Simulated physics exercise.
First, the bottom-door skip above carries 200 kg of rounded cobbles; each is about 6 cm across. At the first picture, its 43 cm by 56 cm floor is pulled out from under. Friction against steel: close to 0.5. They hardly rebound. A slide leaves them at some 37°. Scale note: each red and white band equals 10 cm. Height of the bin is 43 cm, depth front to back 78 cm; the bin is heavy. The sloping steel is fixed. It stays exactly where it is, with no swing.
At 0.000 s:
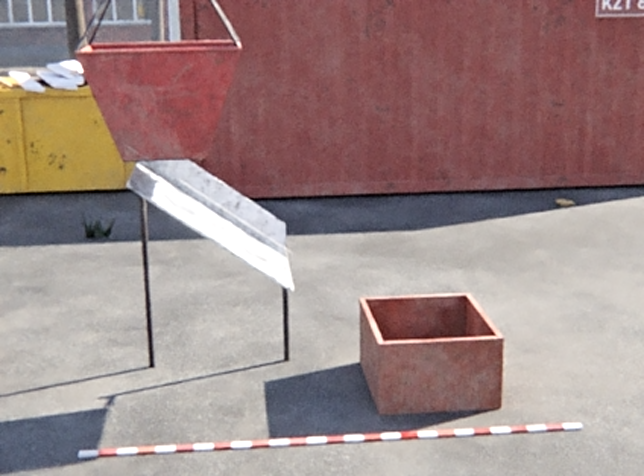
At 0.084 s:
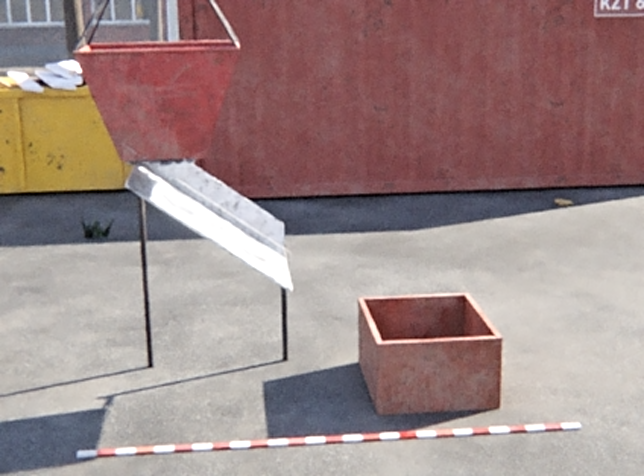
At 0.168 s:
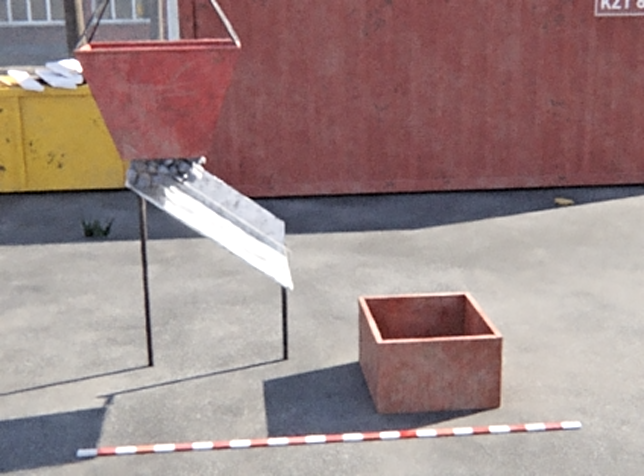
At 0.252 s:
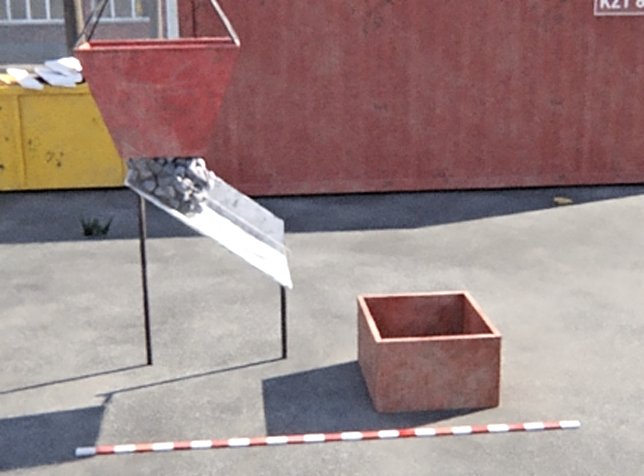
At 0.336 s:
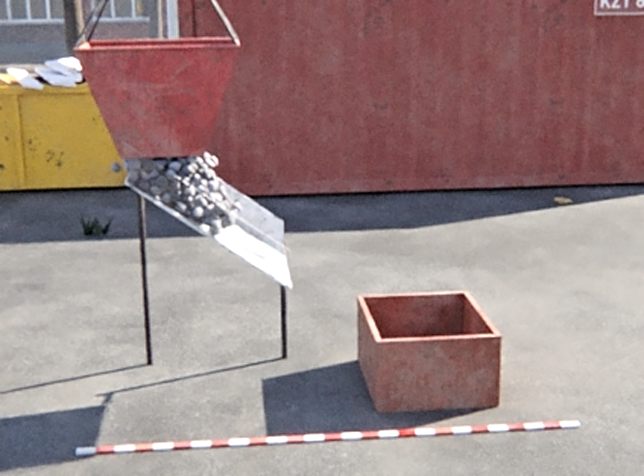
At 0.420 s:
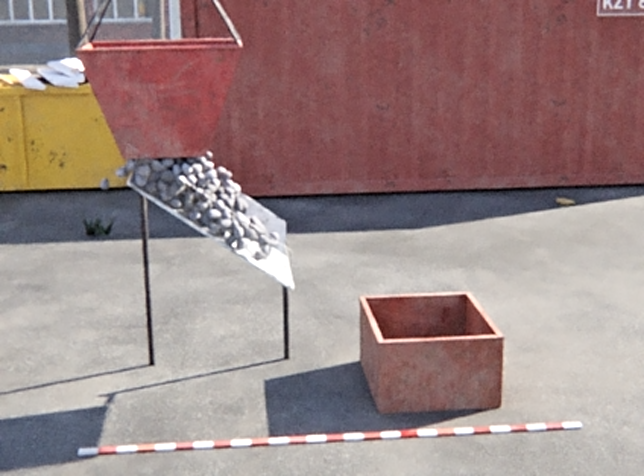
On a paved yard, grey rounded stones emerged from the bottom of a hanging red skip and slid down a tilted metal chute to the right, gradually covering most of it.
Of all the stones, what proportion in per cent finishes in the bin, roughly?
Roughly 6 per cent of them.
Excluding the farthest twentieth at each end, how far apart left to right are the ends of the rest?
Horizontal spread approx 100 cm.
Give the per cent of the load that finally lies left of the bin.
Approximately 90 in a hundred, give or take.
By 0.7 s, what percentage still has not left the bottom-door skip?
Held: Near 15 %.
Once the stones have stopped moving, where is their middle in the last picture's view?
Middle at rest: Roughly (338, 376).
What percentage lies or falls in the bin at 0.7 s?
Some 0 per cent has got there by then.
After 0.7 s, 13 % in the bottom-door skip, 66 % on the steel, 21 % falling or lying left of the bin; the stones farthest right are at (366, 336).
After 1.1 s, 0 % in the bottom-door skip, 43 % on the steel, 54 % falling or lying left of the bin, 2 % falling or lying in the bin; the stones farthest right are at (444, 358).
After 1.7 s, 0 % in the bottom-door skip, 1 % on the steel, 91 % falling or lying left of the bin, 6 % falling or lying in the bin, 2 % falling or lying beside or right of the bin; the stones farthest right are at (472, 365).
After 2.6 s, 0 % in the bottom-door skip, 89 % falling or lying left of the bin, 6 % falling or lying in the bin, 5 % falling or lying beside or right of the bin; the stones farthest right are at (472, 365).
After 4.5 s, 0 % in the bottom-door skip, 89 % left of the bin, 6 % in the bin, 5 % beside or right of the bin; the stones farthest right are at (472, 365).
